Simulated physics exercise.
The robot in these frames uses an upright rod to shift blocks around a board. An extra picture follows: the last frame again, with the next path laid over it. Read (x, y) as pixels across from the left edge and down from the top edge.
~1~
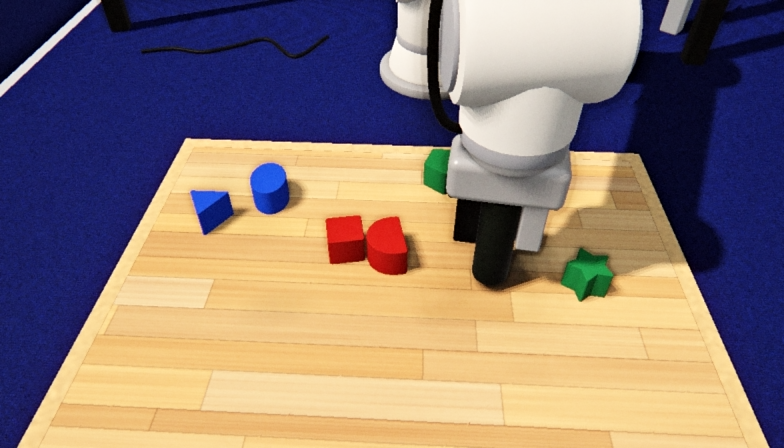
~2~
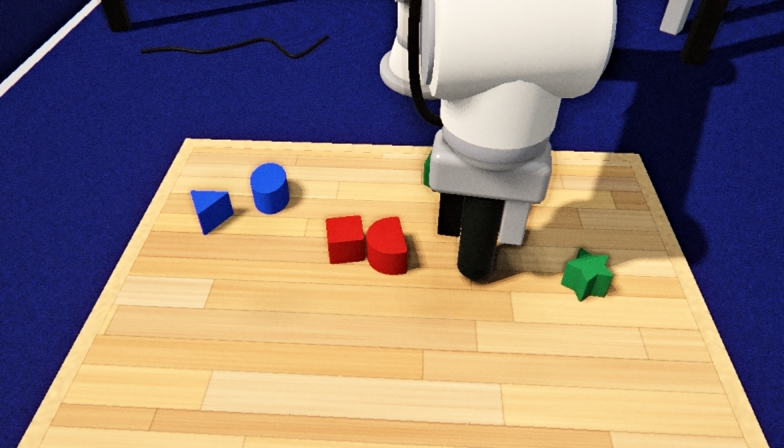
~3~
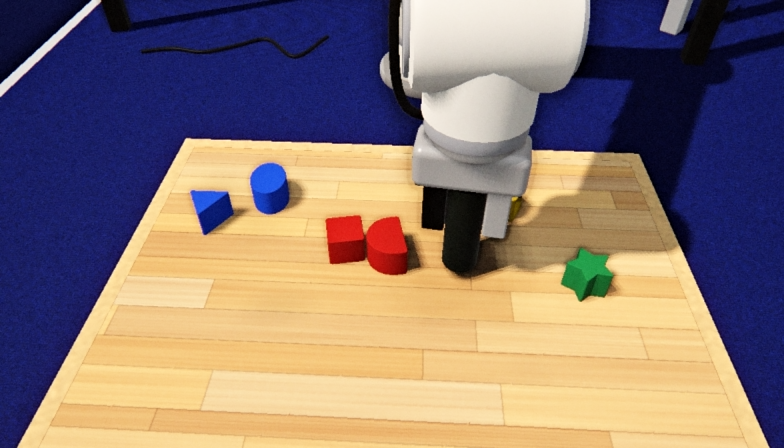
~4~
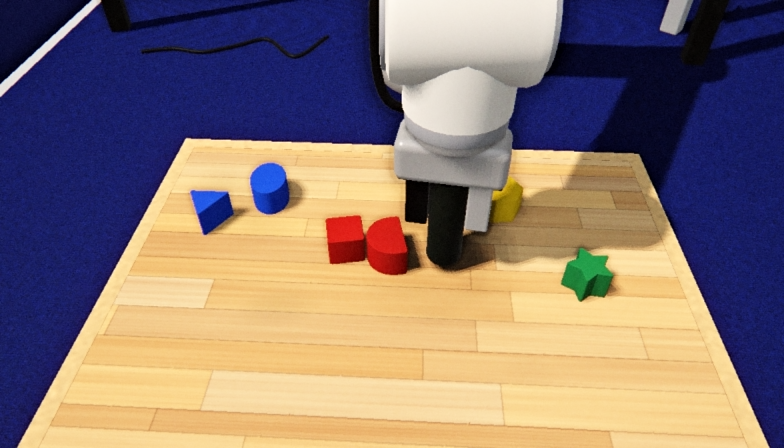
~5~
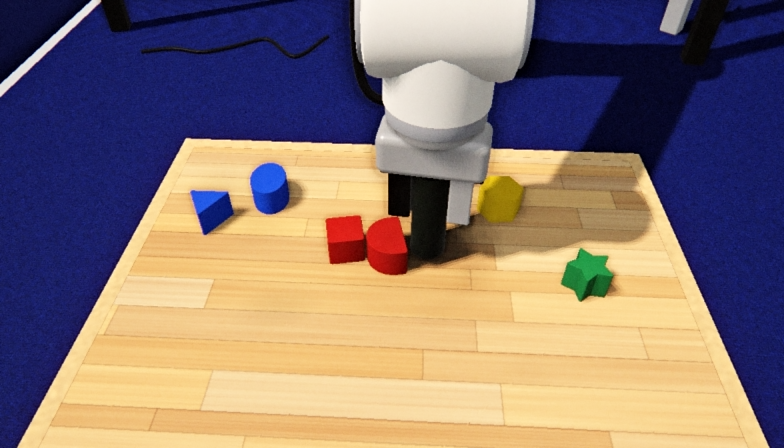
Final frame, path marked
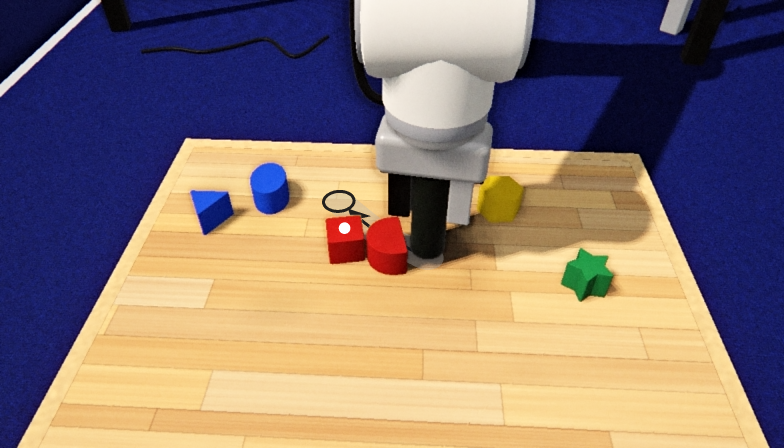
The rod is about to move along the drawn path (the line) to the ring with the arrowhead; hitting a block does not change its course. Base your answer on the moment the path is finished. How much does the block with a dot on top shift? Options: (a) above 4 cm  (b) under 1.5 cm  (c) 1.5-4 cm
That would be c.
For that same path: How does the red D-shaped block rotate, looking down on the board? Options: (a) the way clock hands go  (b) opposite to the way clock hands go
My pick is b.
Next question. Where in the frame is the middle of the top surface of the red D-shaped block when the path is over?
Around (364, 234).
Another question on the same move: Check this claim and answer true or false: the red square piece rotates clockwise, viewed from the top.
My answer: True.
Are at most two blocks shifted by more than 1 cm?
Short answer: Yes.
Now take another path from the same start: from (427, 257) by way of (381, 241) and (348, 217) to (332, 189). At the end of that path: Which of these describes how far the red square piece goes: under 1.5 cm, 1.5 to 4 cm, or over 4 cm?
The block shifts between 1.5 and 4 cm.
The line goes from (427, 257) by way of (376, 231) to (339, 201); the dot is on the red square piece.
On the path given first. One third of the way, rod (391, 231); red square piece (326, 230), turned 20° clockwise; red D-shaped block (366, 234), turned 30° anticlockwise.
Two thirds of the way, rod (362, 212); red square piece (323, 230), turned 20° clockwise; red D-shaped block (364, 234), turned 35° anticlockwise.
At the end, rod (338, 193); blue oval unmoved; red square piece (323, 230), turned 20° clockwise; red D-shaped block (364, 234), turned 35° anticlockwise.
